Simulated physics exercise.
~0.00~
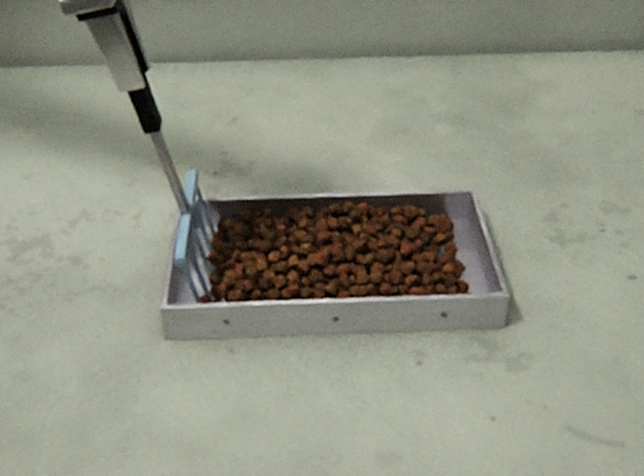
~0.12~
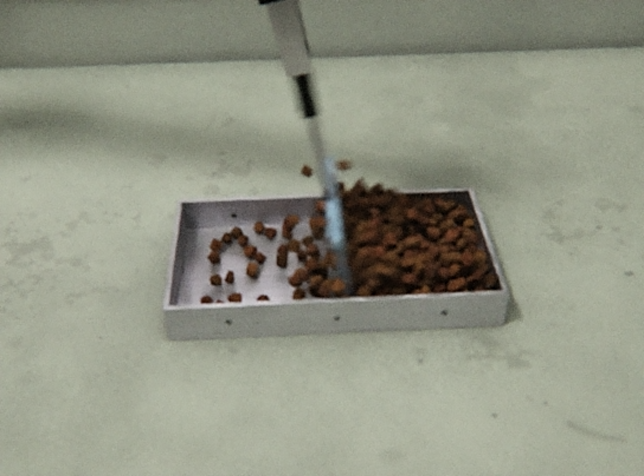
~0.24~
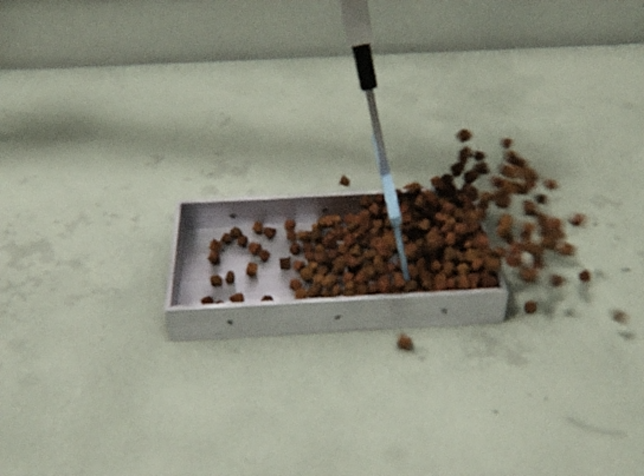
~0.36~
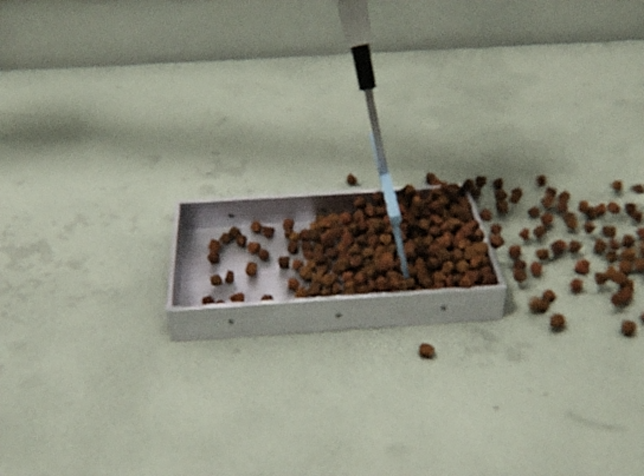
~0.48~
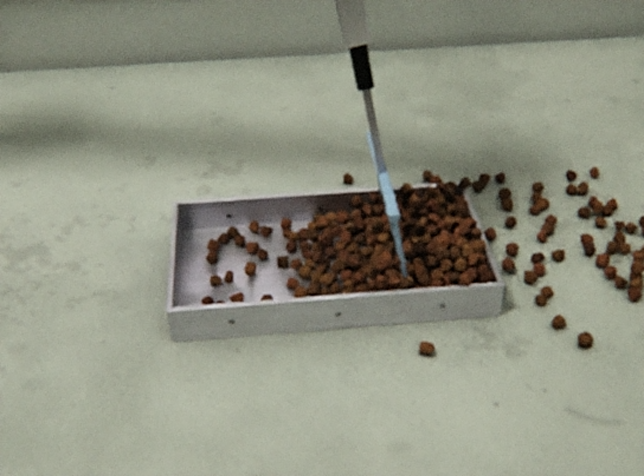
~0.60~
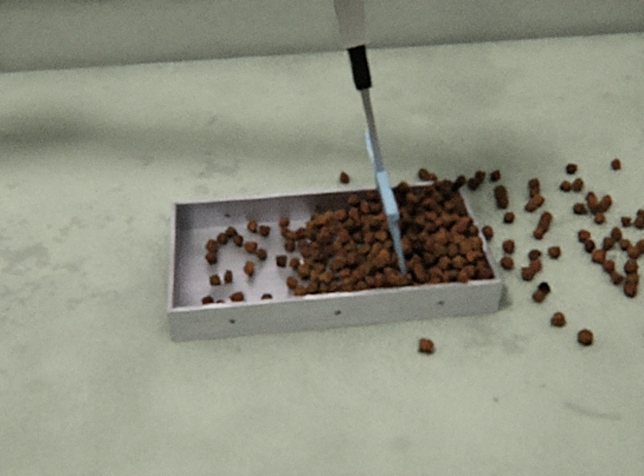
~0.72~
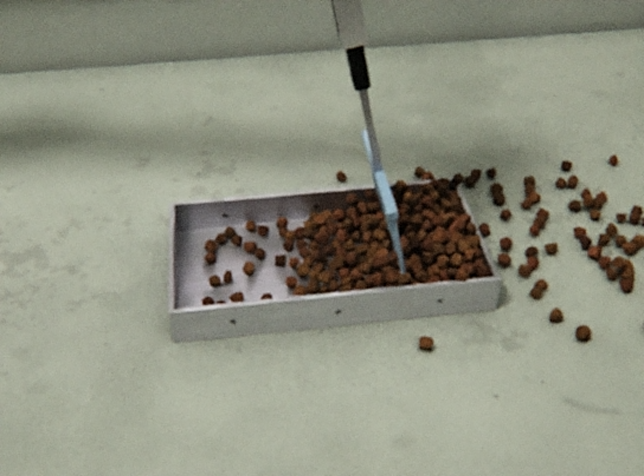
Brown pellets spill over the tray's right end as an arm sweeps a blue fork rightward.
